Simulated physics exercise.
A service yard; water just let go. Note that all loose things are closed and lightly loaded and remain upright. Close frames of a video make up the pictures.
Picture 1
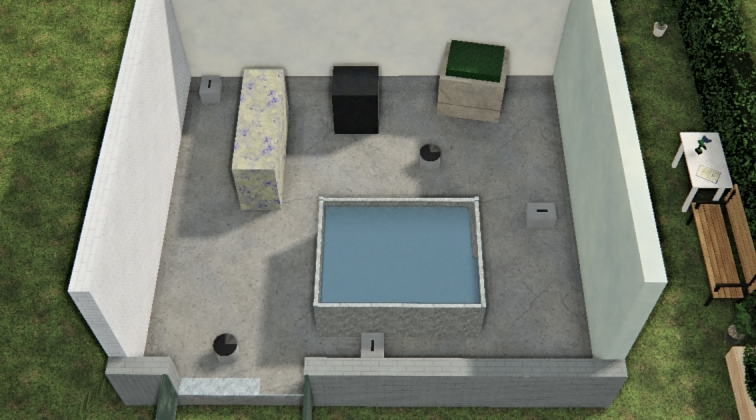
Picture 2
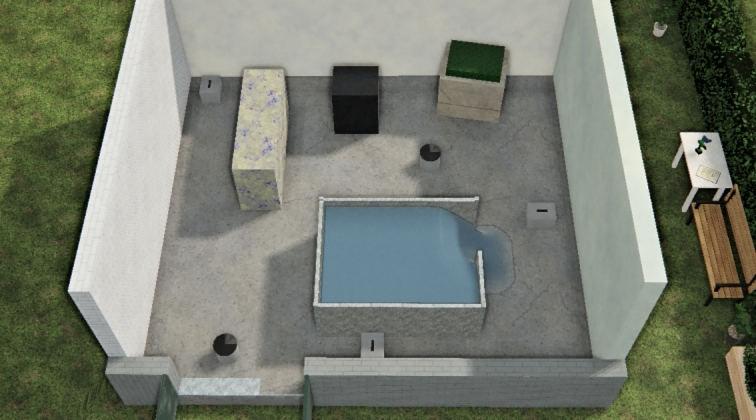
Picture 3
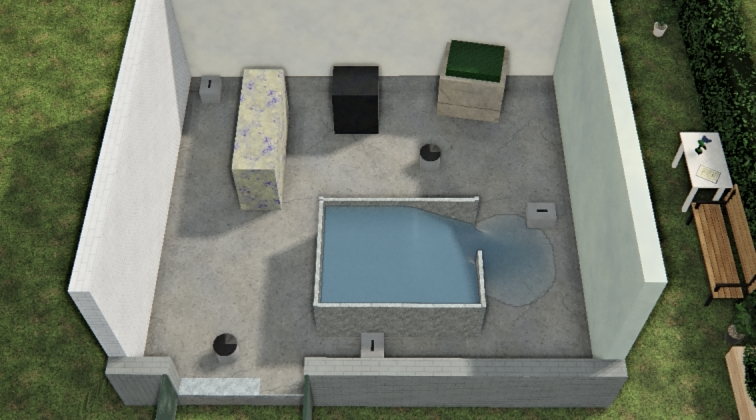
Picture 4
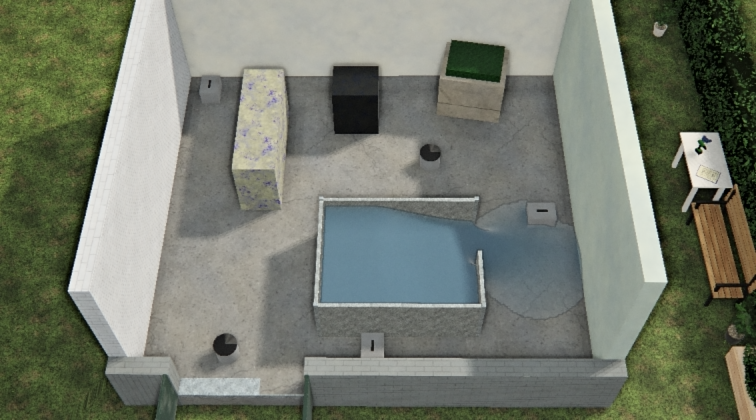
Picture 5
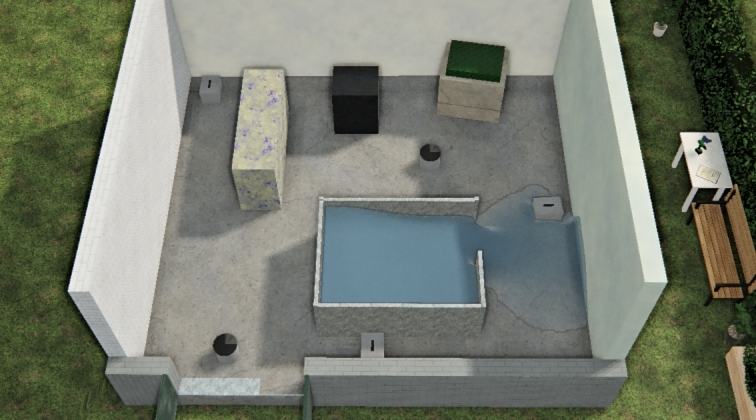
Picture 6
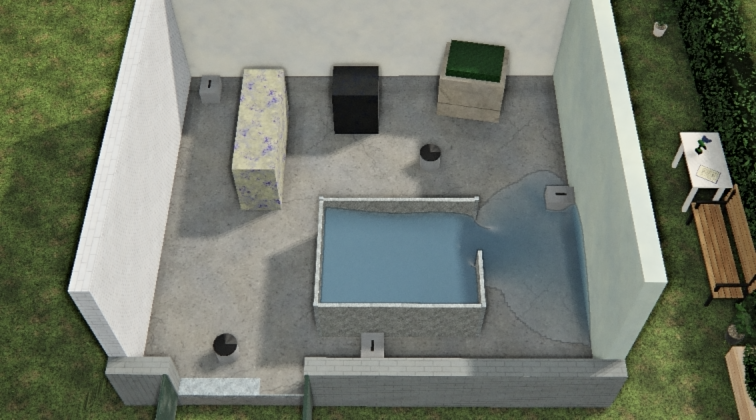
Water pouring through a gap in a pool's right wall, spreading across a walled yard and nudging a small grey box rightward.
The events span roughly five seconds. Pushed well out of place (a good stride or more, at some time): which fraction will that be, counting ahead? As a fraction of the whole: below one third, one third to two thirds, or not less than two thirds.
Share: Two thirds and up.
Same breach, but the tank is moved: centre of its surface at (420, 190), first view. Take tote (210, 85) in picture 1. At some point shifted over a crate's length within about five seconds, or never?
Regarding the one you named: Never got there.
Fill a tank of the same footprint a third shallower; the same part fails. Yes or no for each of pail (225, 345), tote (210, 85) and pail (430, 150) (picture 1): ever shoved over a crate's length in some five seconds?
One: Passed the mark. Two: Stayed below the mark. Three: Stayed below the mark.
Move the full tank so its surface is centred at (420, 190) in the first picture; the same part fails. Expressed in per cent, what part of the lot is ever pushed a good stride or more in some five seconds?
Around 80 in a hundred.
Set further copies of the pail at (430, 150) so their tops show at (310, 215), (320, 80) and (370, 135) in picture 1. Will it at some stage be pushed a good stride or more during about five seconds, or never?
In sequence: Hardly budges; knocked well away; knocked well away.
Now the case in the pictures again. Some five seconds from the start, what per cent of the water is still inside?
I make it 98 percent.
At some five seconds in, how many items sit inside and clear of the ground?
My tally gives 2.
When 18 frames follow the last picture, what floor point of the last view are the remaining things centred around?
It lands somewhere near (314, 201).
A moment on, 1 of 5 are well off their spots; 1 afloat.
Next, 1 of 5 are well off their spots; 1 afloat.
Later, 3 of 5 are well off their spots; 1 afloat.
In the end, 4 of 5 are well off their spots, and 4 have been at some point; 2 afloat.
